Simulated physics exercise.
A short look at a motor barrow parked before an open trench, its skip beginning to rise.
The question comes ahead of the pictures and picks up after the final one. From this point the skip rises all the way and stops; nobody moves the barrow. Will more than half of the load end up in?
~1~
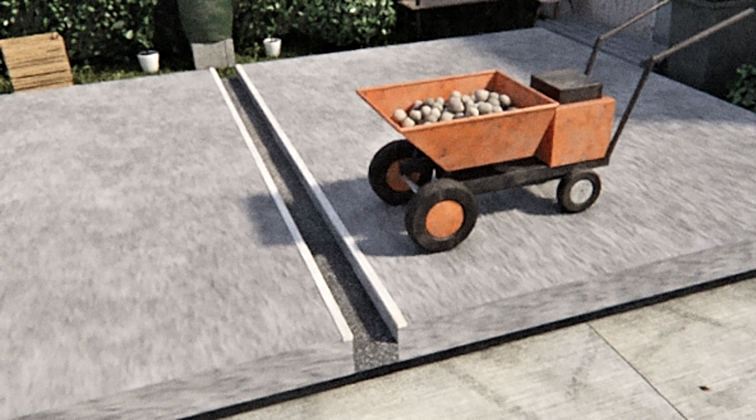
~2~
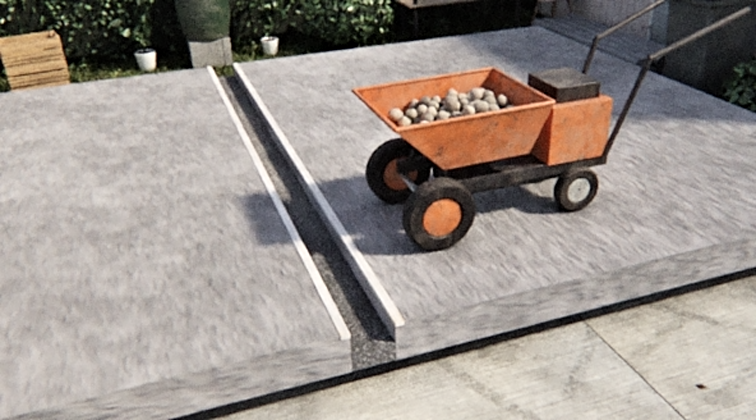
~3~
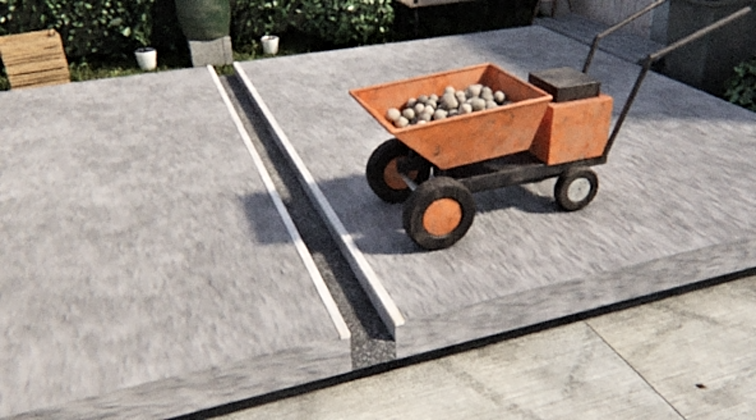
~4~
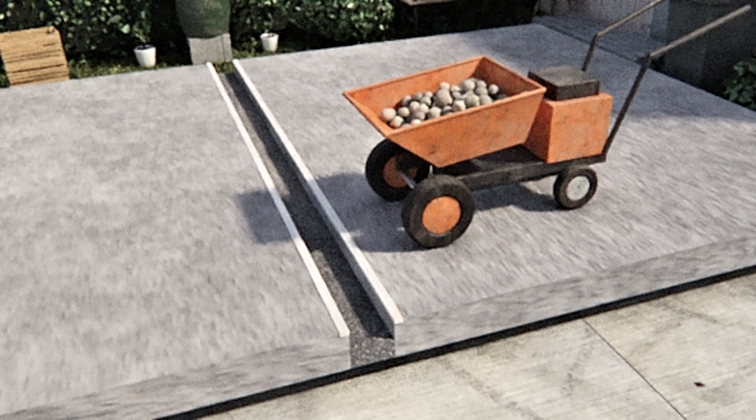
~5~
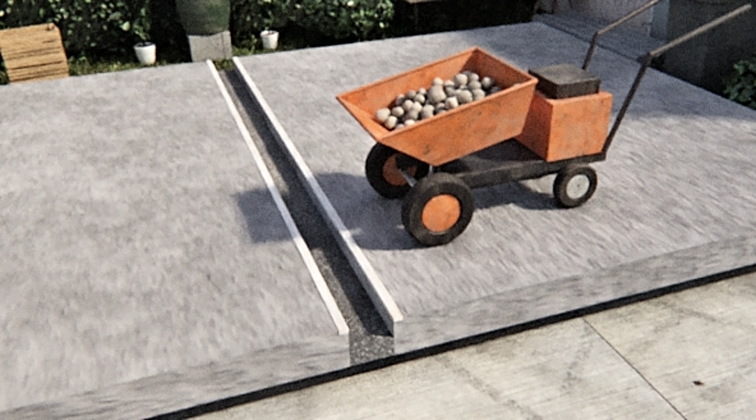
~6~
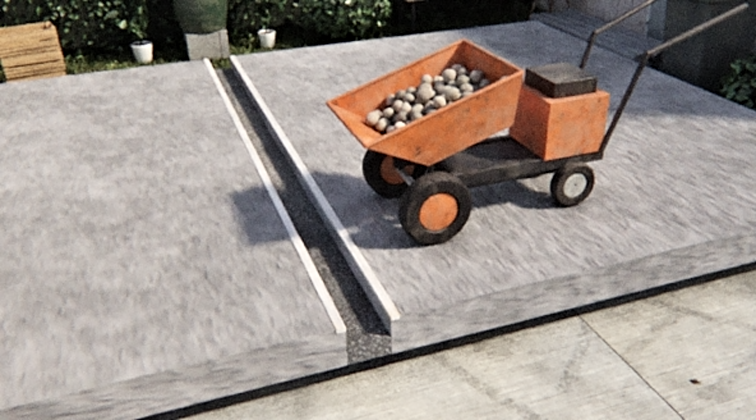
The trench will most likely get the lesser share of it.
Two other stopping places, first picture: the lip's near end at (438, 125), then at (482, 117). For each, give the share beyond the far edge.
20 % then 0 %.
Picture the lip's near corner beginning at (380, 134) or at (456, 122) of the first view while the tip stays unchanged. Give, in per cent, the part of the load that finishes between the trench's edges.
First spot: 0 %, second spot: 60 %.
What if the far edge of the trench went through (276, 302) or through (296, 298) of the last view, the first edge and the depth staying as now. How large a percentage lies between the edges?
Roughly 90 % first, 70 % second.
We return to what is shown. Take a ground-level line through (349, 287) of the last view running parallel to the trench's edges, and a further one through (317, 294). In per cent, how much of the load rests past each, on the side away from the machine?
90 and 70 in a hundred.
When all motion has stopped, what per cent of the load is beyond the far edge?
70 %.
Soon after the last picture, skip tipped steeply; all in the skip.
A little later, skip tipped steeply; about half in the skip; a small part in or heaped over the trench; about a third beyond it; a stray few falling.
Later still, skip tipped right over; a stray few in the skip; about a quarter in or heaped over the trench; about two thirds beyond it.
At rest, skip tipped right over; a stray few in the skip; about a quarter in or heaped over the trench; about two thirds beyond it.
